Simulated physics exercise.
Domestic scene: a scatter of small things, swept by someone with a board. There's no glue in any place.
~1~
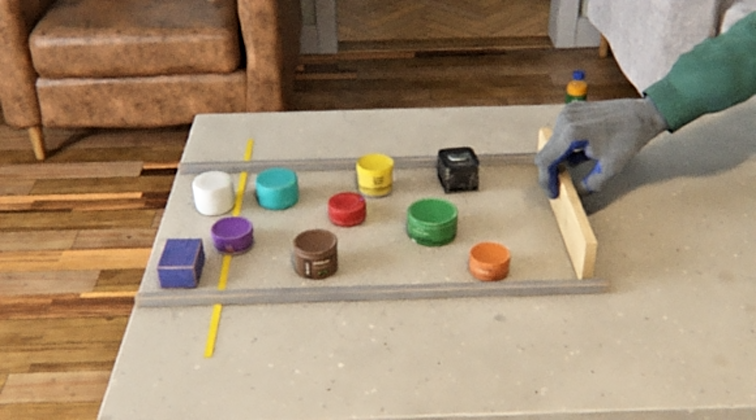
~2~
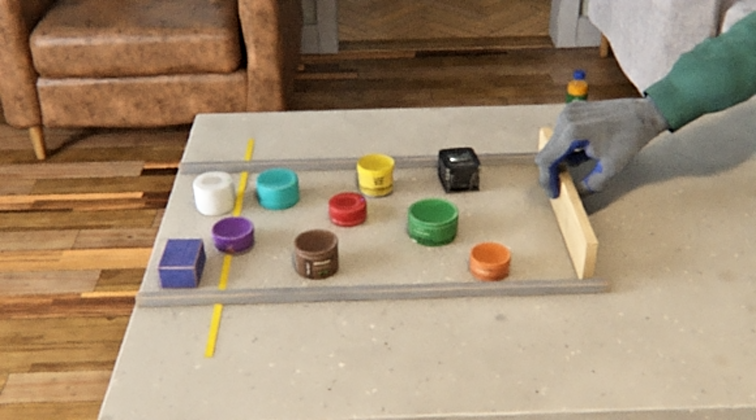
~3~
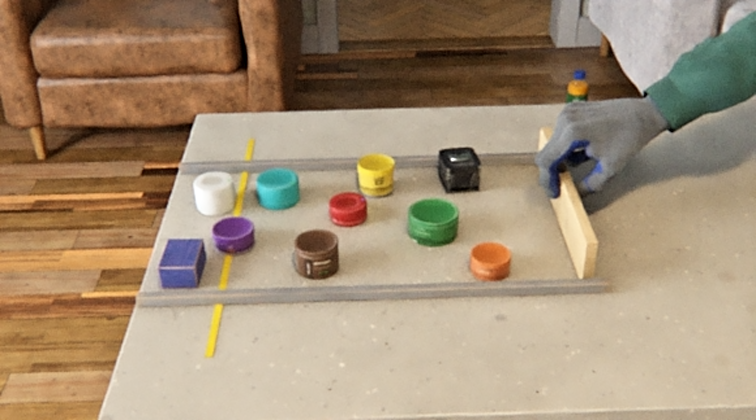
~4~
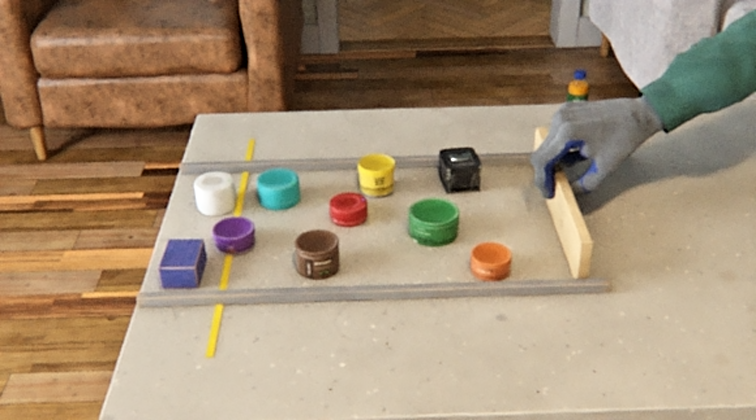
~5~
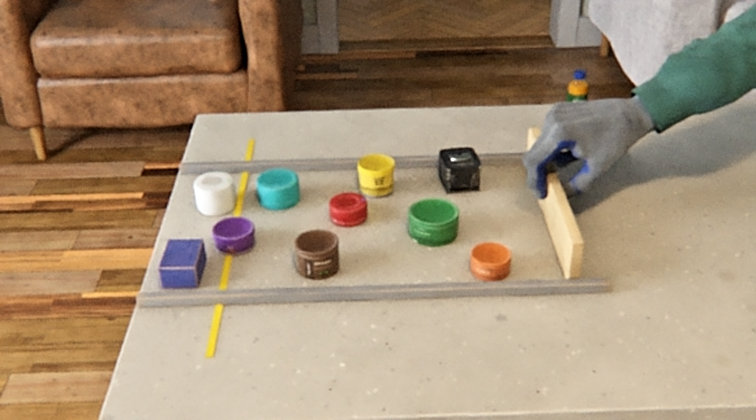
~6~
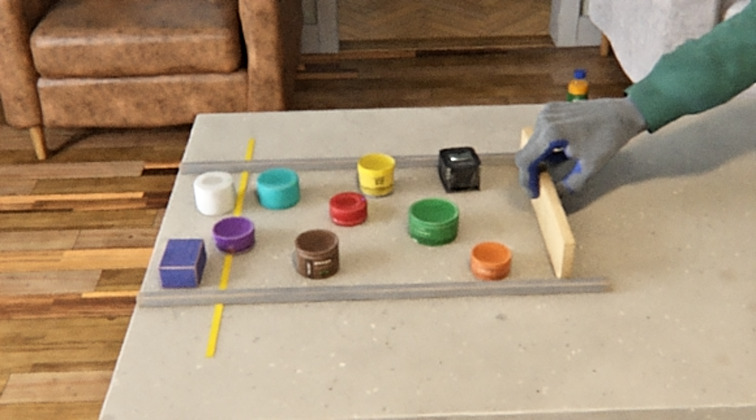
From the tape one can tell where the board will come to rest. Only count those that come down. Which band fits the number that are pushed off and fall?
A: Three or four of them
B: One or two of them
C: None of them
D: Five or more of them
One or two of them.
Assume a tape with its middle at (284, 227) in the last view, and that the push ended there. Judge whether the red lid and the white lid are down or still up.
The red lid stays where it is; the white lid goes off the edge.
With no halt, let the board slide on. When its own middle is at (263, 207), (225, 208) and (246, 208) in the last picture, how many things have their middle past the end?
It would be 1, 3 and 1.
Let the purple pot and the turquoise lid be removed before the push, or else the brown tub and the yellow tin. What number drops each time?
You'd count 0 the first time and 1 the second time.
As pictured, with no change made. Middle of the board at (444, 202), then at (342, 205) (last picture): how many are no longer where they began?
3, then 8.
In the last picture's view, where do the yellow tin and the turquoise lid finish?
In the last picture the first middle sits at (186, 183) and the other at (166, 205).
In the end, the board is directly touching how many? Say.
At rest, 4 are in contact.
Soon after, none off yet; blue block at rest near (183, 263); white lid at rest near (215, 193); purple pot at rest near (234, 236).
After that, none off yet; blue block at rest near (183, 263); white lid displaced a little near (198, 196); purple pot at rest near (234, 236).
In the end, the number that fall off is one or two; gone, white lid.
